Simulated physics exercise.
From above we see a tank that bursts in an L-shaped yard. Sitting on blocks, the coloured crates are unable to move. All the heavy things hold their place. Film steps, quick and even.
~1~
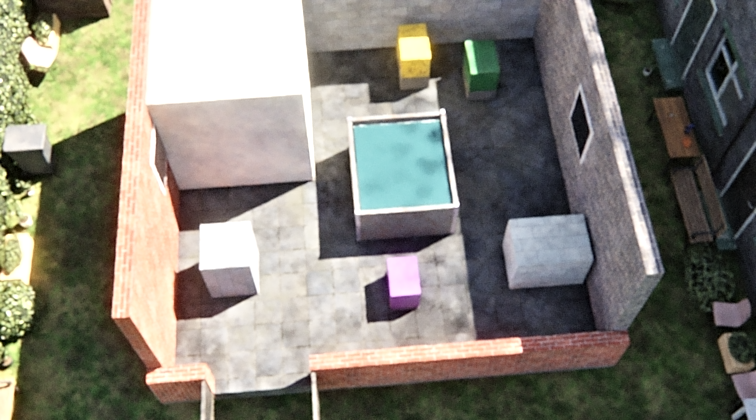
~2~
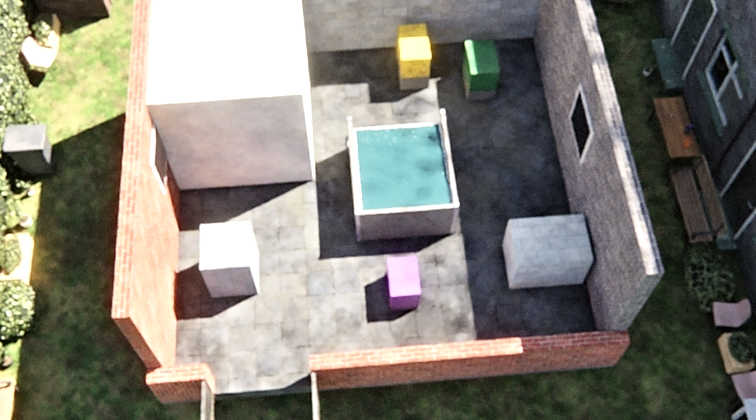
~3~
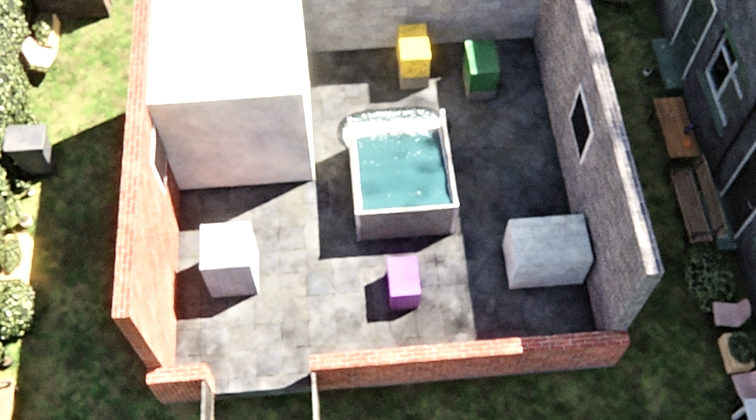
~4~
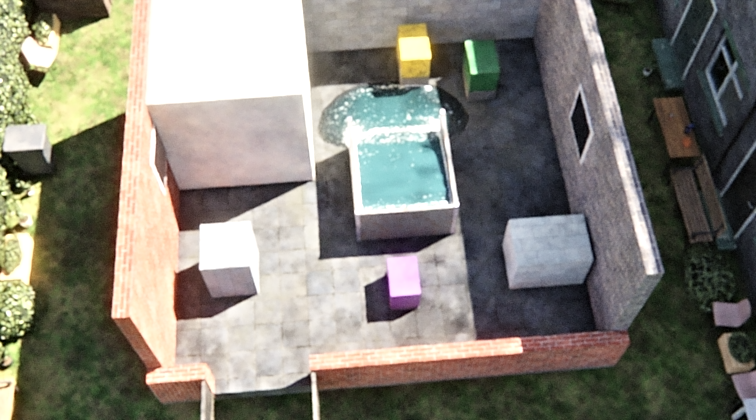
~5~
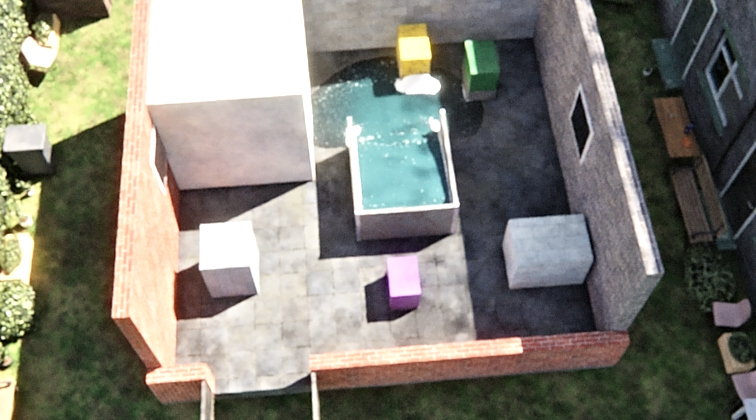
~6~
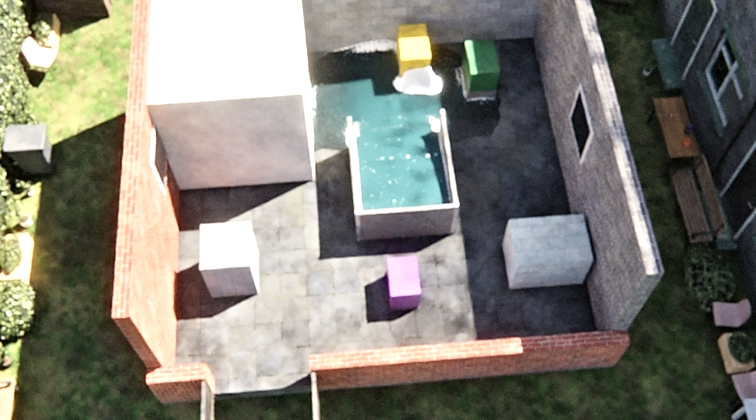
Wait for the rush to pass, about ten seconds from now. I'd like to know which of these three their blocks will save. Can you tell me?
One by one: The purple crate is affected by the water, the green crate is affected by the water, the yellow crate is affected by the water.
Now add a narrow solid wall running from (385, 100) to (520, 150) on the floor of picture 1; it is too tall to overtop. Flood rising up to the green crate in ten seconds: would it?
For green crate: Untouched.
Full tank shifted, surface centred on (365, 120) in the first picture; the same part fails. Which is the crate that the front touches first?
First is the yellow crate.
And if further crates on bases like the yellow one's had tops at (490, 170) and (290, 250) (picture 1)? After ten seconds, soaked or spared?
Going in order, the first crate remains untouched while the second remains untouched.
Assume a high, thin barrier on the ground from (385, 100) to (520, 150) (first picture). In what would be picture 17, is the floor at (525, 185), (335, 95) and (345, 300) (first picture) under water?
As listed: Covered, under water, dry.
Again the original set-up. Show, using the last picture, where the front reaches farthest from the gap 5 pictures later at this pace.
About at (526, 42).
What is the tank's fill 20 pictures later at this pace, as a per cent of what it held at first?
My reading: Near 16 %.
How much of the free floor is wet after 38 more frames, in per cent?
The answer is around 80 per cent.
A moment on, water covers 20 % of the floor; the purple crate not reached, the green crate water round its plinth, the yellow crate water round its plinth.
Next, water covers 30 % of the floor; the purple crate not reached, the green crate water round its plinth, the yellow crate water round its plinth.
Then, water covers 50 % of the floor; the purple crate not reached, the green crate water round its plinth, the yellow crate water round its plinth.
Later, water covers 80 % of the floor; the purple crate water round its plinth, the green crate water round its plinth, the yellow crate water round its plinth.
In the end, water covers 90 % of the floor; the purple crate was topped, the green crate was topped, the yellow crate was topped.
